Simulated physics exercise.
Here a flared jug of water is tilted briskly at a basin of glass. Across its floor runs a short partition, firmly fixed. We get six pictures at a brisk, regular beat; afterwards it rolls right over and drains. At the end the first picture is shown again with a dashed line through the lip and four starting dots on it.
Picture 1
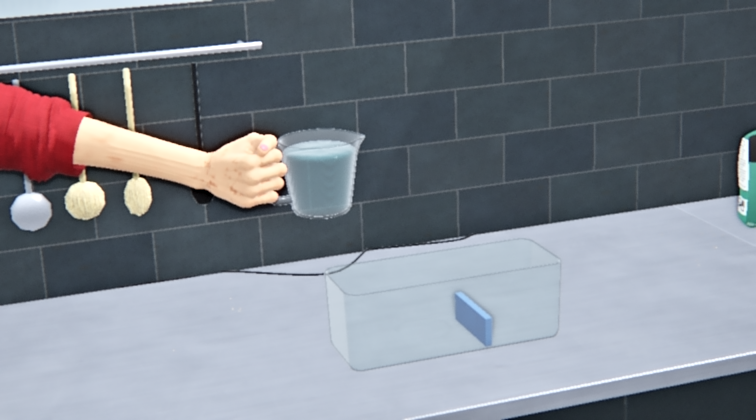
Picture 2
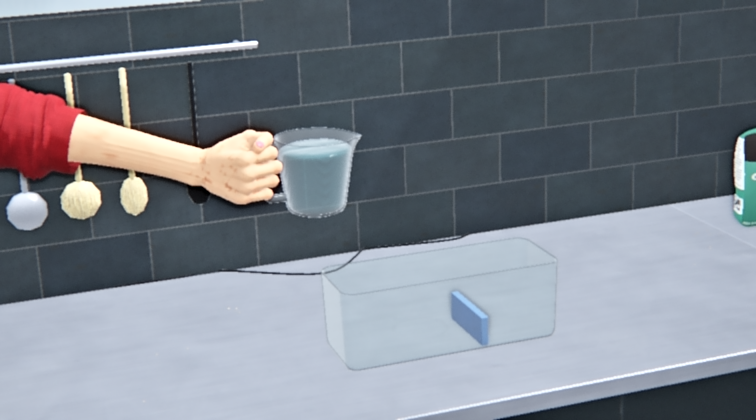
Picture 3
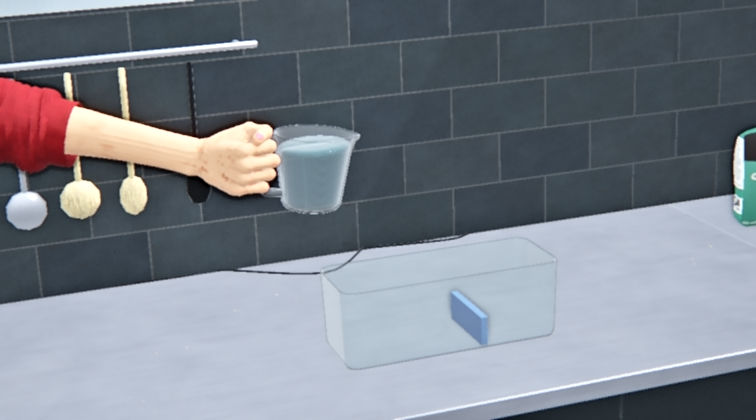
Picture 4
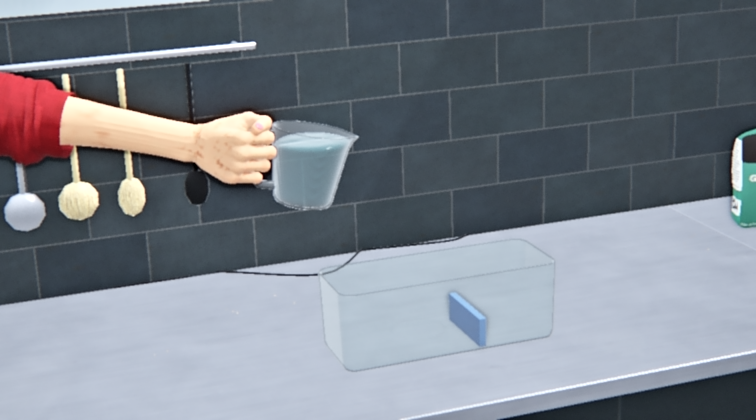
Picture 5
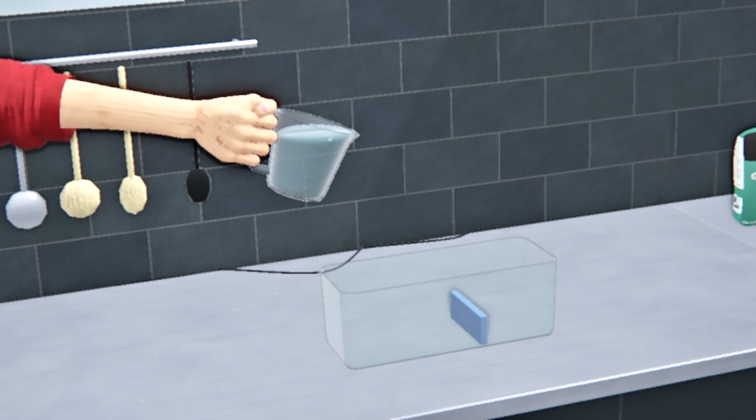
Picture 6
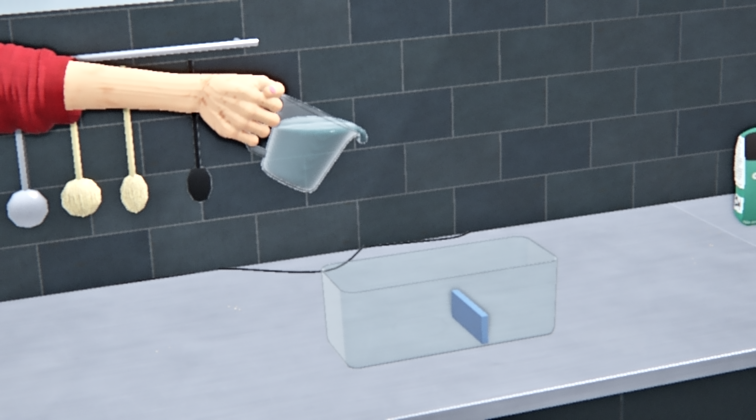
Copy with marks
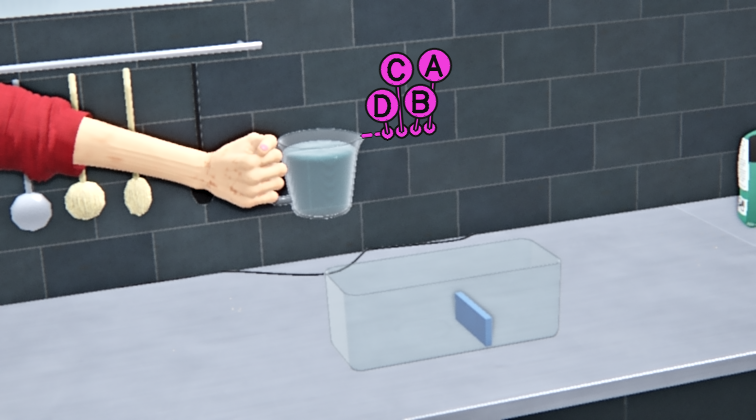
At first, a hand in a red sleeve holds a clear jug of water upright above a glass basin with a small blue partition inside, on a grey counter. Then the hand tilts the jug steadily to the right, and finally a little water curls over its lip.
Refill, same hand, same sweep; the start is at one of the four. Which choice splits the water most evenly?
I would pick dot D.
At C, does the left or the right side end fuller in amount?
More ends on the right.
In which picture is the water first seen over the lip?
In picture 6.
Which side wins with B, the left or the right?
The right side.
On the marked copy, A at (429, 127); B at (415, 129); C at (401, 131); D at (387, 132).
With A, about 14 % ends left of the wall and 82 % right of it; 4 % is lost outside.
With B, about 8 % ends left of the wall and 90 % right of it.
With C, about 19 % ends left of the wall and 79 % right of it.
With D, about 53 % ends left of the wall and 44 % right of it; 3 % is lost outside.
